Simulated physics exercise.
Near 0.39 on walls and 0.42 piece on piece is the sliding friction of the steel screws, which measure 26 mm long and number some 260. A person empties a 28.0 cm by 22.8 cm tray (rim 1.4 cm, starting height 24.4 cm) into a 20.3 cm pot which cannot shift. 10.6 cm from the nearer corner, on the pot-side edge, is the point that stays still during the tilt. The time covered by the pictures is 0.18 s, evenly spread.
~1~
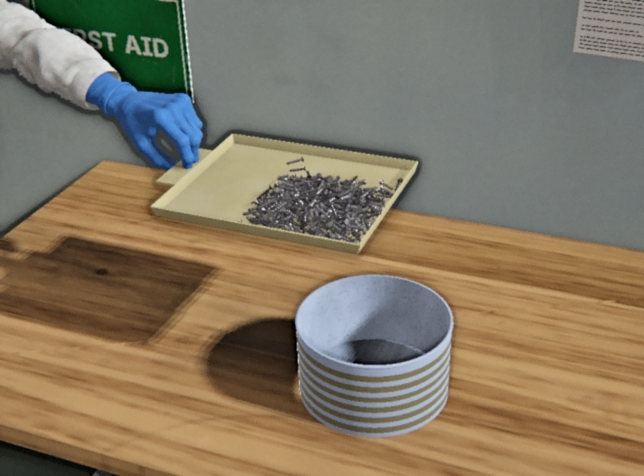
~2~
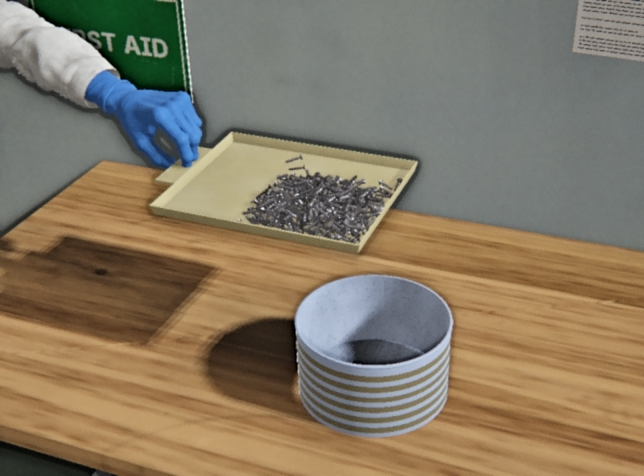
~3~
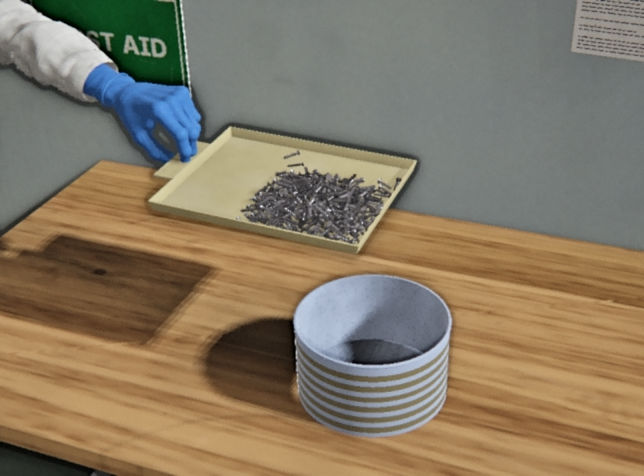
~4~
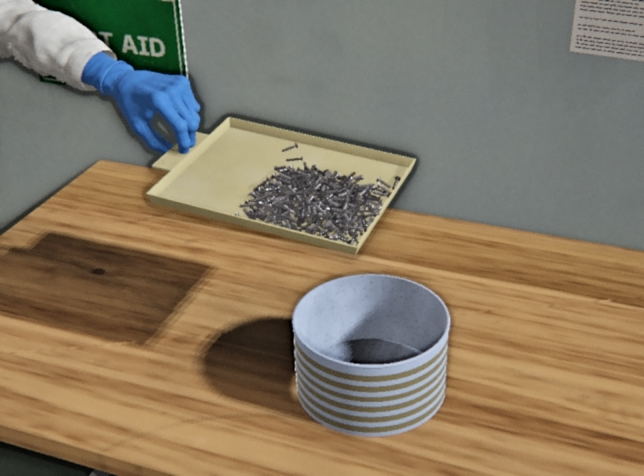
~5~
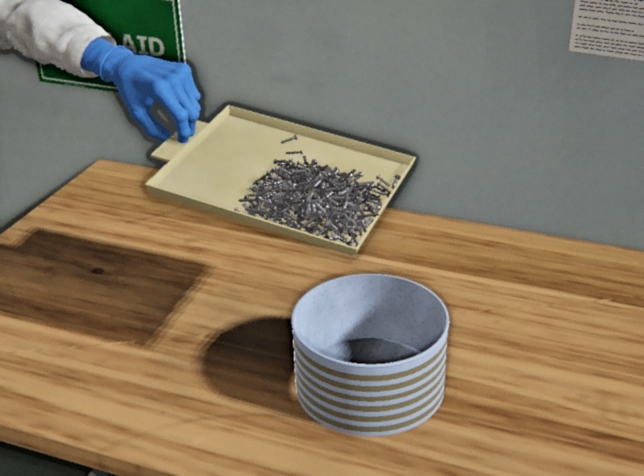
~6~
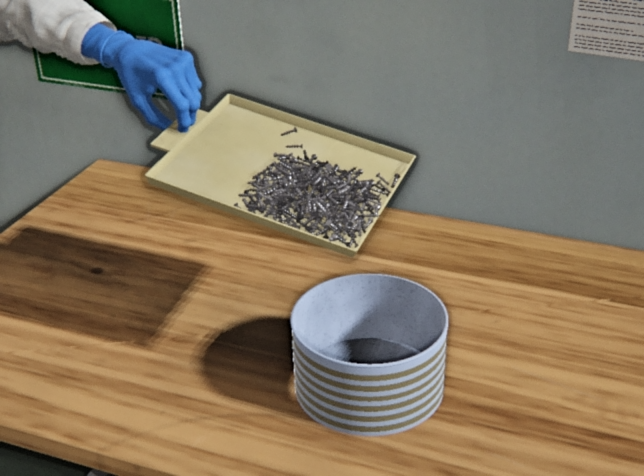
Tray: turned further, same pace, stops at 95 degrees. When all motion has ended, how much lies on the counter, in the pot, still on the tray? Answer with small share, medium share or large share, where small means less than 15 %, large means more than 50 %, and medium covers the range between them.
Counter - small share; pot - large share; tray - small share.
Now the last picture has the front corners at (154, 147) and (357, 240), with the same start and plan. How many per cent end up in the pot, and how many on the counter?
You'd end with pot at 45 and counter at 55.
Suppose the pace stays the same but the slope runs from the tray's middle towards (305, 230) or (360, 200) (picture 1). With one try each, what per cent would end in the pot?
That would be close to 90 per cent, then close to 60 per cent.
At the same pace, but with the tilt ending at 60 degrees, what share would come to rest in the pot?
It would land at about 75 percent.
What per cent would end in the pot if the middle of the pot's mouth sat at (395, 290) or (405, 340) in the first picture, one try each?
About 55 and 95 per cent.
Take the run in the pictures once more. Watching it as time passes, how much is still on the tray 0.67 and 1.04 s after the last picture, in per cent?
In order, 55 and 0.
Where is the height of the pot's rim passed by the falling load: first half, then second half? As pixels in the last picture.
(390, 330) or so first, later (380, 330).
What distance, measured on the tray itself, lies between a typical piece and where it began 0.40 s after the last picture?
Displacement on the tray: About 4 cm.
Then, 0.40 s after the last picture, tilt 52 degrees; the tray holds 100 %, the pot 0 %.
Then, 0.67 s after the last picture, tilt 79 degrees; the tray holds 55 %, the pot 15 %.
Then, 1.04 s after the last picture, tilt 95 degrees; the tray holds 0 %, the pot 95 %.
In the end, counter 5 %, pot 95 %, tray 0 %.
